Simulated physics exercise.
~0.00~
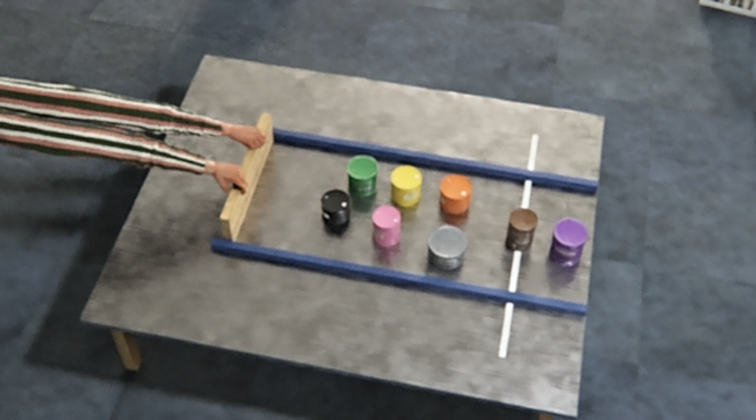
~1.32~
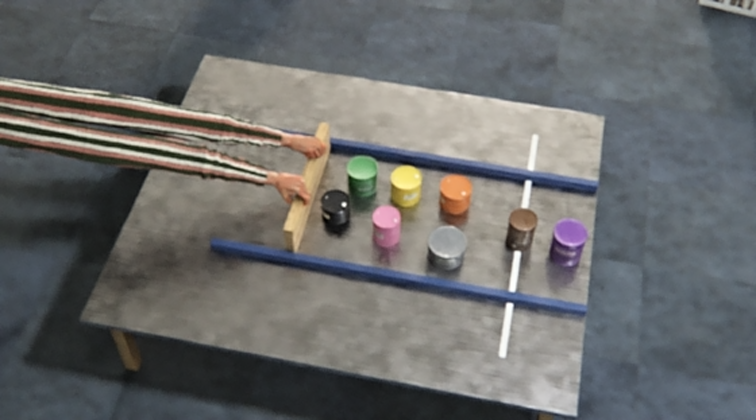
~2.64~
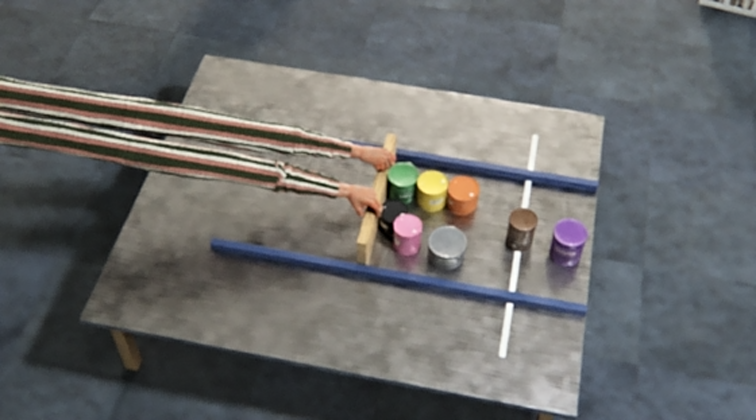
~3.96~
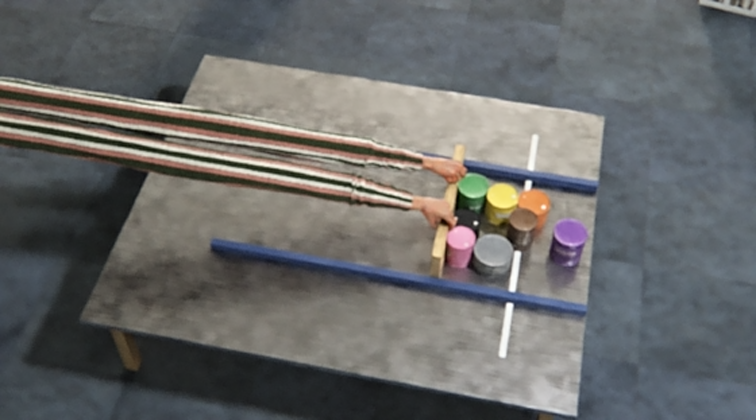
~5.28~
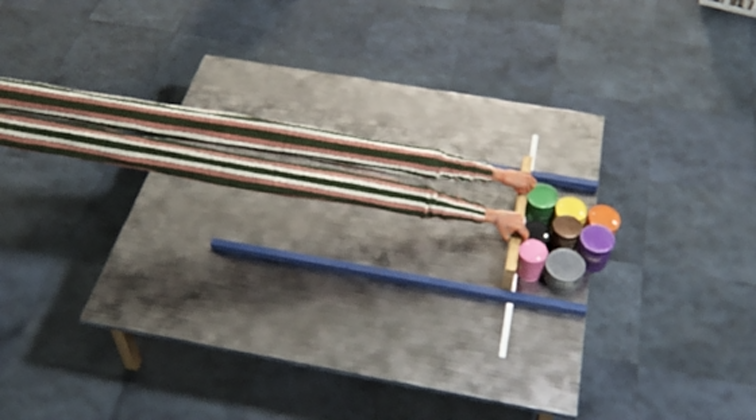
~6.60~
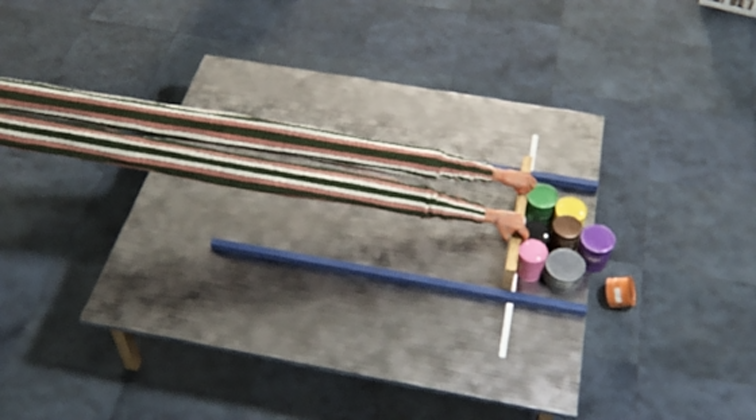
A wooden plank, pushed by two hands in striped sleeves, slid right between two blue strips and swept eight colourful cans together toward the table's edge, stopping at the white tape as the orange one dropped to the floor and the rest stayed on.
